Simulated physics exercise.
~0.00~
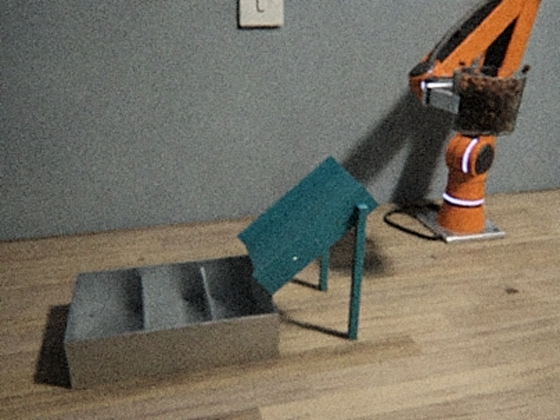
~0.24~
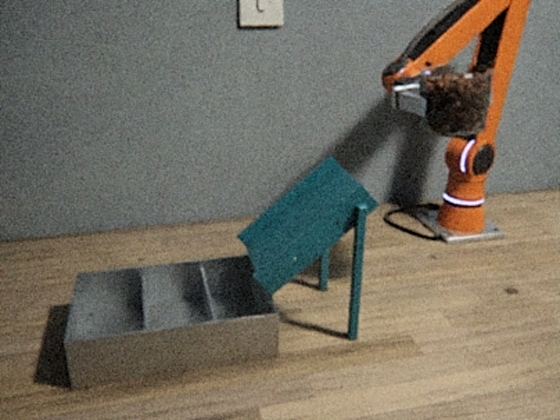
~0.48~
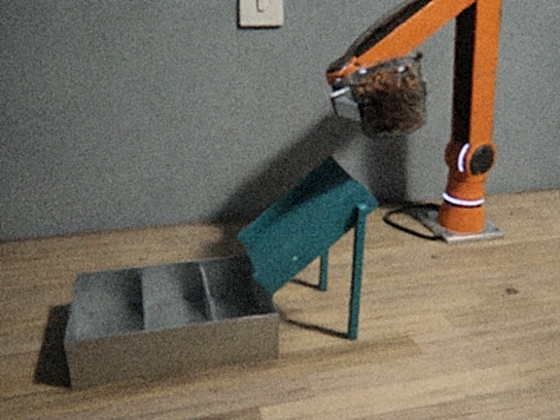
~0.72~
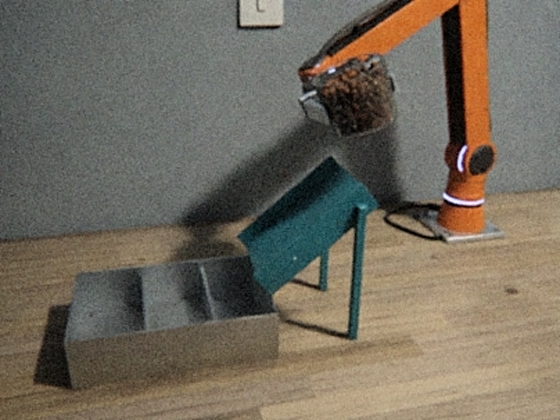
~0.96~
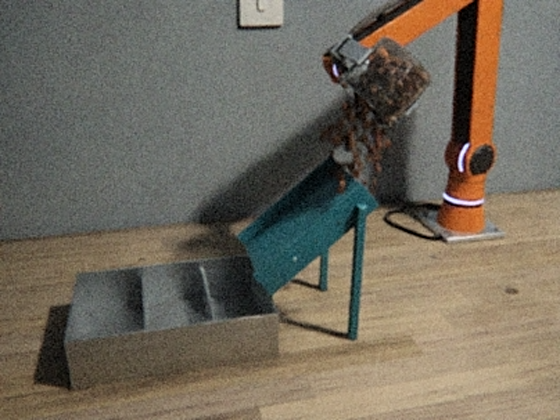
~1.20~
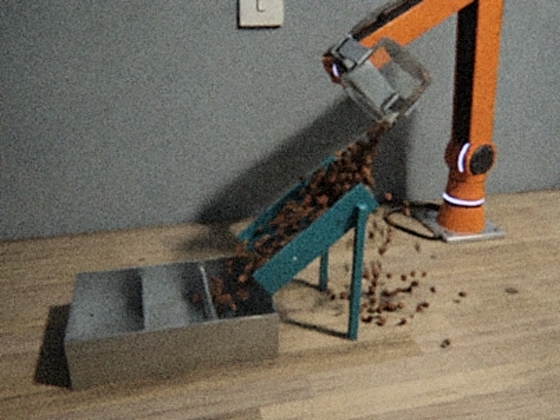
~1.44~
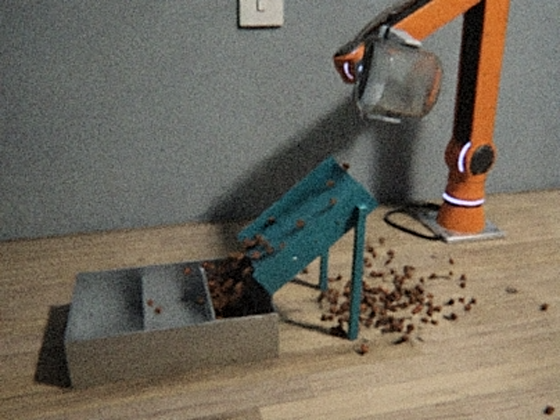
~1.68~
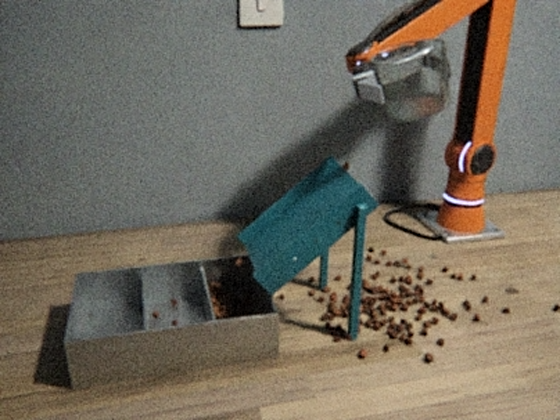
An orange robot arm carries a clear container full of small brown pellets leftward, toward a sloping teal chute that leads down into a grey, divided open box on a wooden table. It stops above the chute, the container leaning, then draws back a little to the right and tips it upside down. Pellets pour out in a stream, many sliding down the chute into the box while others spill behind it and scatter across the table. The arm then turns the emptied container back toward upright. Pellets finally lie mostly in the box's nearest section, with a few in the middle and many strewn around the chute's legs.
